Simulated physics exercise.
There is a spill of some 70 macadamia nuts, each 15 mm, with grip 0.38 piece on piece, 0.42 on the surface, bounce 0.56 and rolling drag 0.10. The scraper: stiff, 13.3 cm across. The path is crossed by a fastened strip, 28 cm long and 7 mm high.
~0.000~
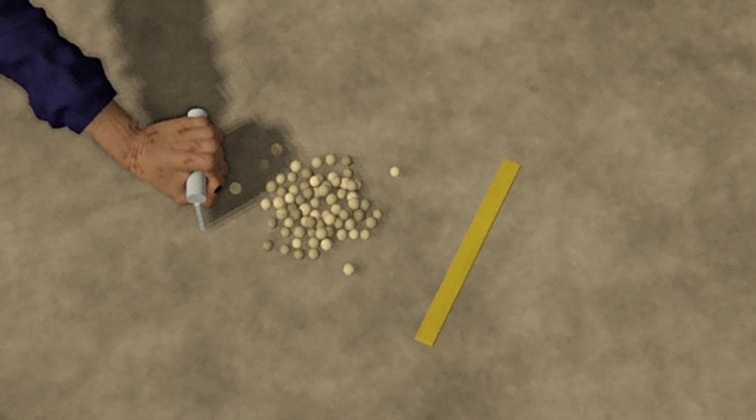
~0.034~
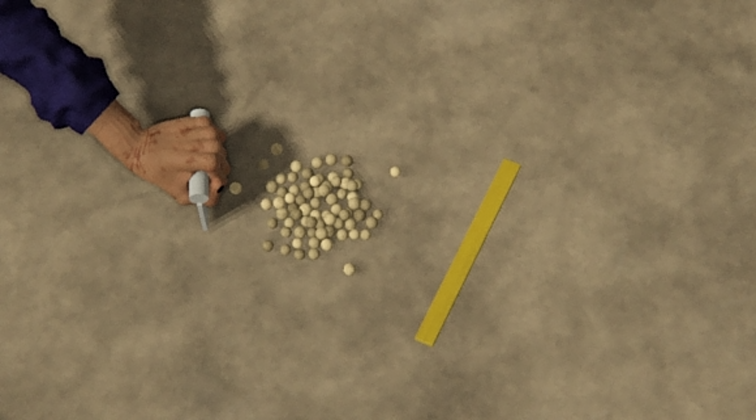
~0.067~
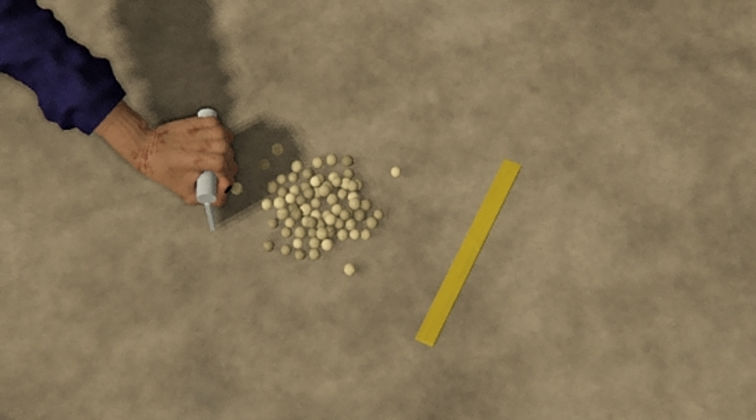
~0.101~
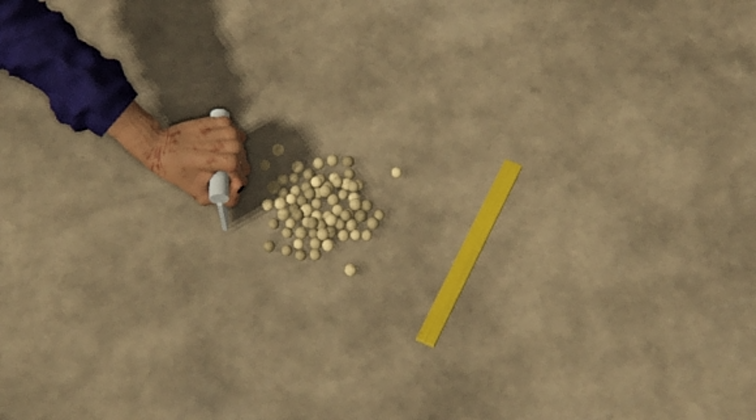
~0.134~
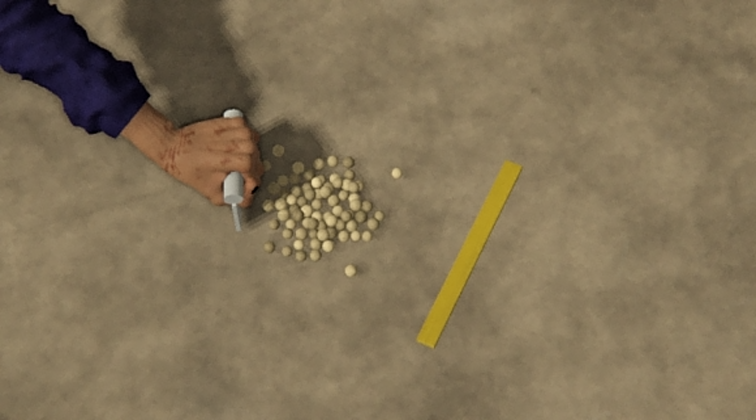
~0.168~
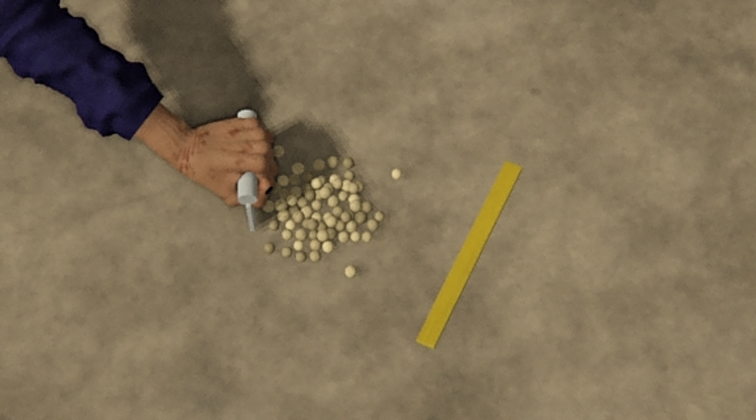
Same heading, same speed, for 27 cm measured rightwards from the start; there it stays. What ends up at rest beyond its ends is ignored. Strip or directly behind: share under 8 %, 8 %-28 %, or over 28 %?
Under 8 %.
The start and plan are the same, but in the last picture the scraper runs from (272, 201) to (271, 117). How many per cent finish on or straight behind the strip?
Above 5.
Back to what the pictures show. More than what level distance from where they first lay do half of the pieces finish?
Around 18 centimetres.
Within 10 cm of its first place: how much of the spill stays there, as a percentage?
25 %.
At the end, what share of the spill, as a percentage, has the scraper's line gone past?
Roughly 30 per cent.
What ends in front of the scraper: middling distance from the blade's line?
That comes to about 6 centimetres.
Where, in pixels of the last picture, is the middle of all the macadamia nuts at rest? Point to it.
Somewhere near pixel (452, 202).
After 0.41 s, scraper 19 cm from its start, spill 18 cm wide; elsewhere 100 %.
After 0.65 s, scraper 29 cm from its start, spill 24 cm wide; elsewhere 100 %.
Then, at 0.85 s, scraper 29 cm from its start, spill 28 cm wide; elsewhere 100 %.
In the end, at 1.3 s, on or straight behind the strip 0 %, elsewhere 100 %.
